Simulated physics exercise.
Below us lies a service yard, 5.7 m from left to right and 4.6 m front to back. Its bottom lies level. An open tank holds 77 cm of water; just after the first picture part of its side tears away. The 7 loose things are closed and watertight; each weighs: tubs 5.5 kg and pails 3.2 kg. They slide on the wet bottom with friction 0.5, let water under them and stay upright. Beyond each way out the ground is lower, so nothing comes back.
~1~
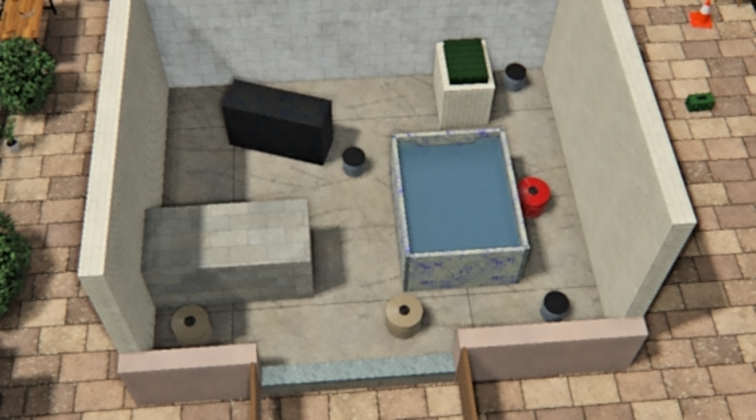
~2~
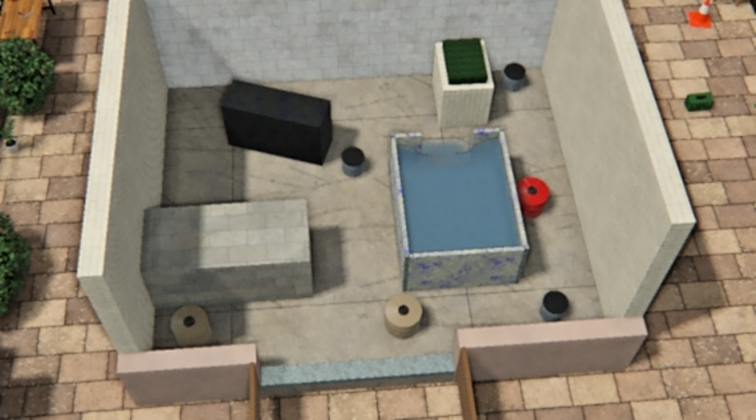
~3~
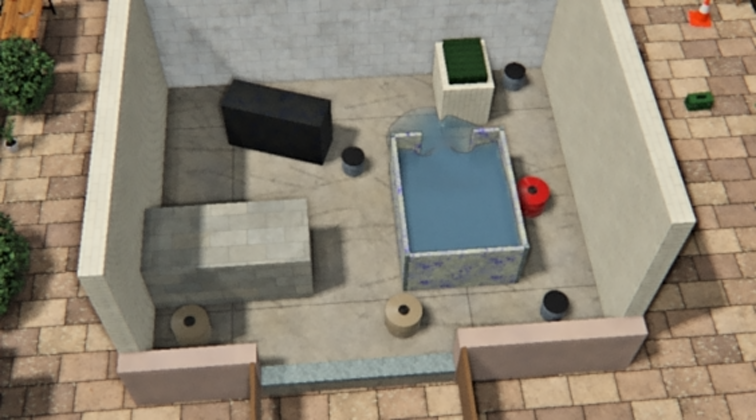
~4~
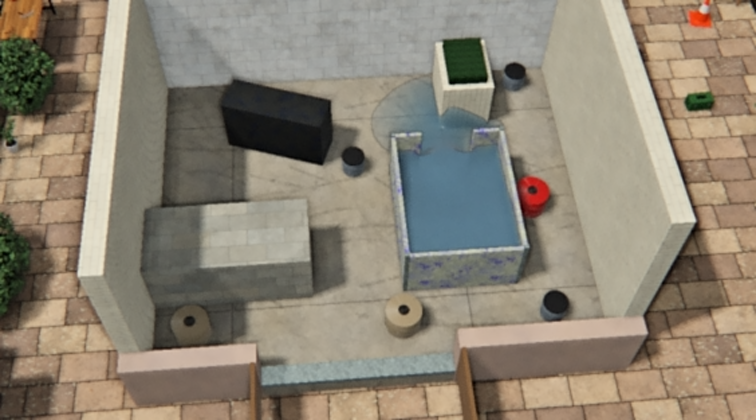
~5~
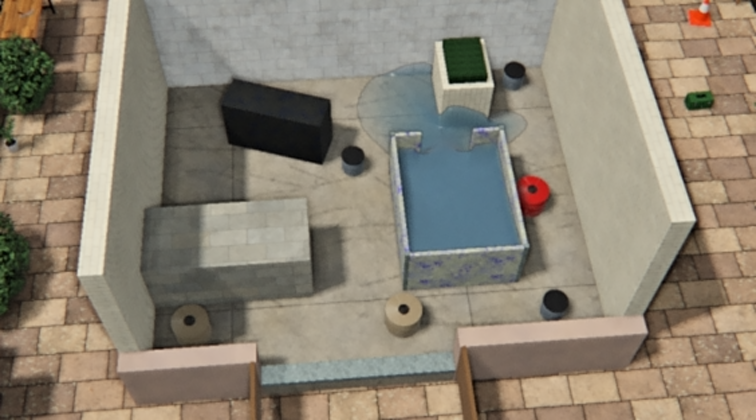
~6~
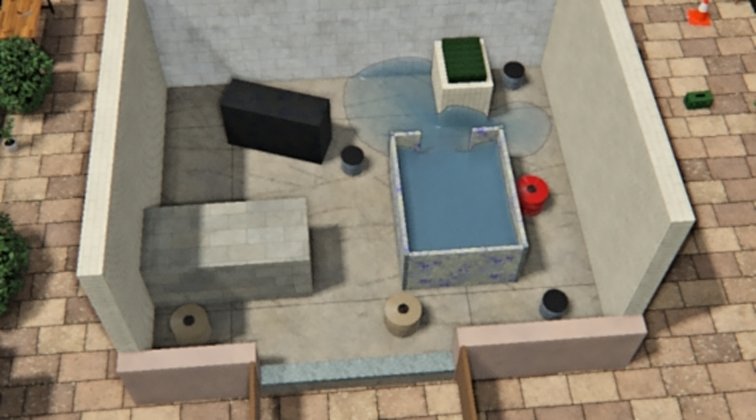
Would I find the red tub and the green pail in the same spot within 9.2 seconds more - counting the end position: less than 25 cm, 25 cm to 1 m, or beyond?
The red tub travels far; the green pail moves a short way.
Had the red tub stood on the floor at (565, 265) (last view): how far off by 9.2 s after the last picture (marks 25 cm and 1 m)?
It travels far.
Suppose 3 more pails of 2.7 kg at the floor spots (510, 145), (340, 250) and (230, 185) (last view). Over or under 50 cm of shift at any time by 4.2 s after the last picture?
In turn: Over, less, past it.
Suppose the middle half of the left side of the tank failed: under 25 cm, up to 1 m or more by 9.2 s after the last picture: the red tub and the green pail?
In that case the red tub holds its place, the green pail ends far away.
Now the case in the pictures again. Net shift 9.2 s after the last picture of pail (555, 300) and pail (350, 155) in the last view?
In turn: 450 cm, 30 cm.
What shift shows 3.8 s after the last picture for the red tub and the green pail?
Roughly 120 and 200 cm by then.
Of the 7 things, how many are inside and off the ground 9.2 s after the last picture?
I count 5.
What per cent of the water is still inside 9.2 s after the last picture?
About 90 per cent.
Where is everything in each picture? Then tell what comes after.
In the first picture, the red tub at (533, 191) rests on the ground; the green pail is out of sight; 2.6 m2 under water; 0 of 7 have shifted.
In the second picture, the red tub at (532, 191) rests on the ground; the green pail is out of sight; 3.1 m2 under water; 0 of 7 have shifted.
In the third picture, the red tub at (533, 190) rests on the ground; the green pail is out of sight; 3.7 m2 under water; 0 of 7 have shifted.
In the fourth picture, the red tub at (533, 190) rests on the ground; the green pail is out of sight; water covers 4.4 m2; 0 of 7 have shifted.
In the fifth picture, the red tub at (533, 190), on the bottom; the green pail is out of sight; 5.1 m2 under water; 0 of 7 have shifted.
In the sixth picture, the red tub at (532, 189), on the bottom; the green pail is out of sight; water covers 5.9 m2; 0 of 7 have shifted.
Then, 1.2 s after the last picture the red tub is near (531, 189), 0.0 m from its start, aground; the green pail is near (244, 94), 0.4 m from its start, afloat; 0 of 7 are out; 2 afloat.
Then, 3.8 s after the last picture the red tub is near (548, 270), 1.3 m from its start, afloat; the green pail is near (233, 215), 2.2 m from its start, afloat; 0 of 7 are out; 3 afloat.
Then, 6.2 s after the last picture the red tub is near (371, 332), 3.0 m from its start, afloat; the green pail is near (377, 147), 1.8 m from its start, afloat; 0 of 7 are out; 4 afloat.
Then, 9.2 s after the last picture the red tub has gone out; the green pail is near (260, 74), 0.4 m from its start, afloat; 2 of 7 are out; 5 afloat.
